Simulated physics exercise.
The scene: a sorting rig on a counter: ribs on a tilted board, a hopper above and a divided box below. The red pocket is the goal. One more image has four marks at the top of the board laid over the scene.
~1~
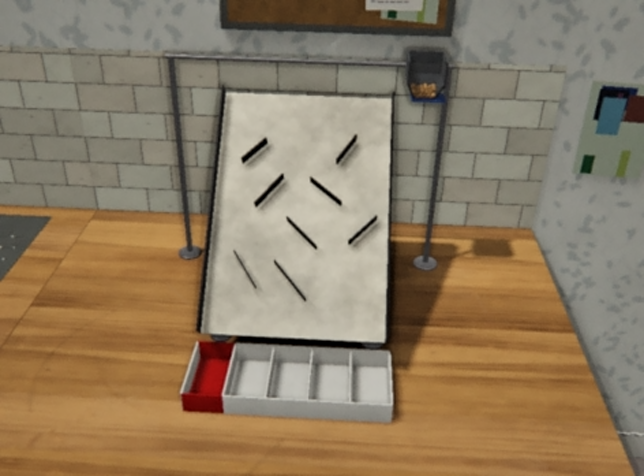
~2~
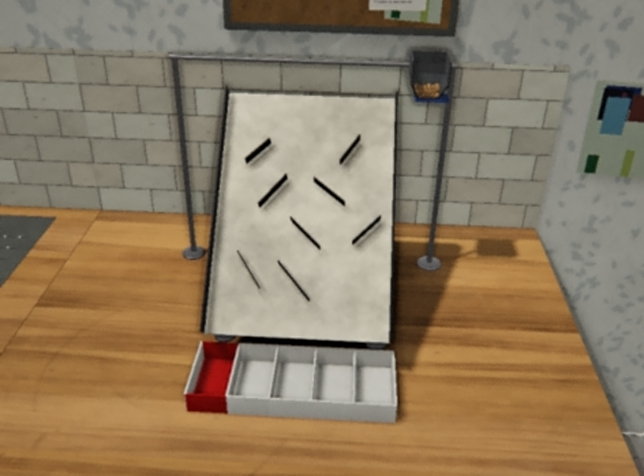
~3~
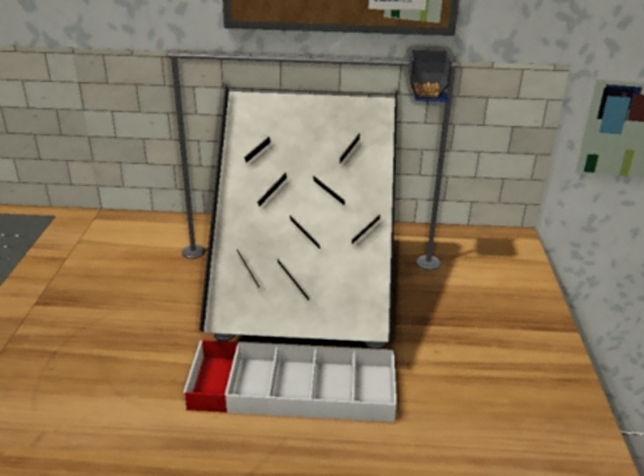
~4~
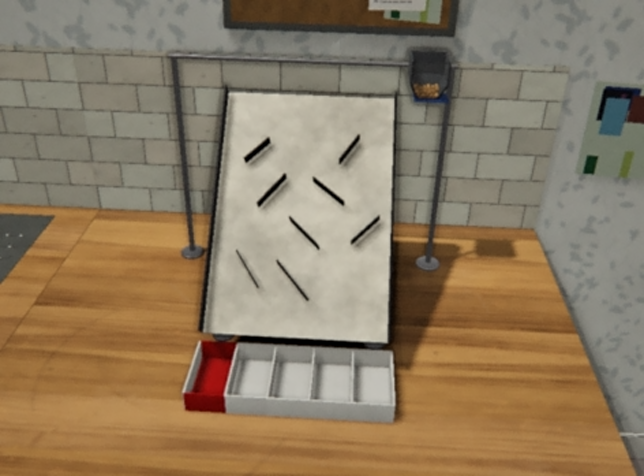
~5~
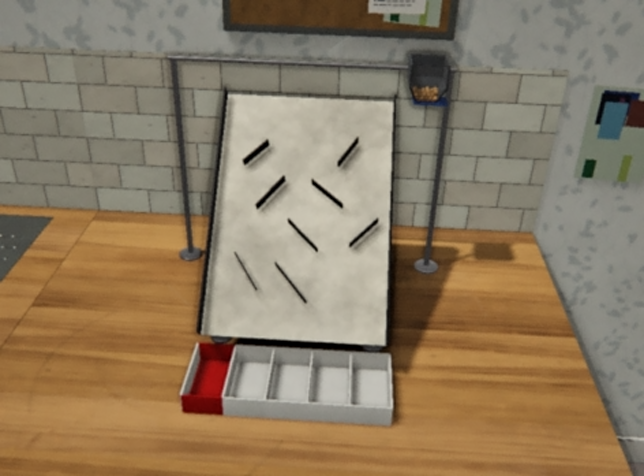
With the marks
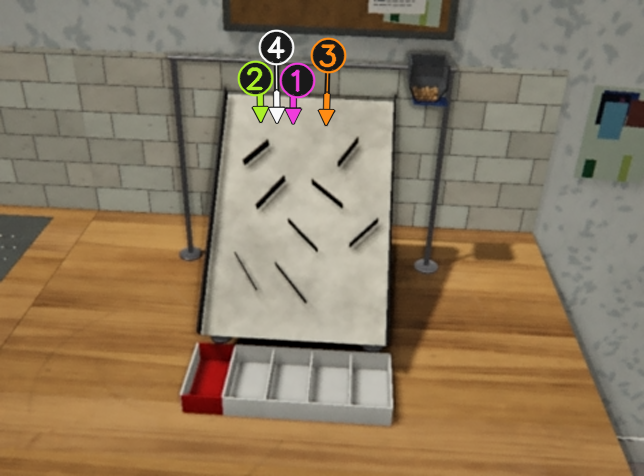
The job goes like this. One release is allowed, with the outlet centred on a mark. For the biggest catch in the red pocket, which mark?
Best: 2.
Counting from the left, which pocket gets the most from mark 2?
The first.
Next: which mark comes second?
It is 4.
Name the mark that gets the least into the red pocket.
The answer is 3.
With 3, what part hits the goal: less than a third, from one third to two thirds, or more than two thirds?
Less than a third.
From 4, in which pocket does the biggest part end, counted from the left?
The first from the left.
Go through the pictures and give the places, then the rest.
Hopper (424, 92), round wooden beads, door shut, in the first frame.
Ribs (245, 159) to (270, 137), (340, 159) to (360, 134), (258, 203) to (286, 173), in the second frame.
Ribs (313, 176) to (345, 201), (290, 215) to (319, 245), (352, 240) to (380, 214), in the third frame.
Ribs (236, 250) to (257, 285), (277, 260) to (307, 299), in the fourth frame.
Red pocket (202, 404), number 1 of 5 from the left, in the fifth frame.
On the marked copy, mark 1 meets the board at (293, 118); mark 2 meets the board at (260, 116); mark 3 meets the board at (326, 119); mark 4 meets the board at (276, 117).
With 1, roughly a quarter in the red pocket, roughly half in other pockets, roughly a quarter outside the box.
With 2, roughly two thirds in the red pocket, roughly a quarter in other pockets, about a tenth outside the box.
With 3, about a tenth in the red pocket, the larger part in other pockets, about a tenth outside the box.
With 4, roughly half in the red pocket, roughly a third in other pockets, about a tenth outside the box.
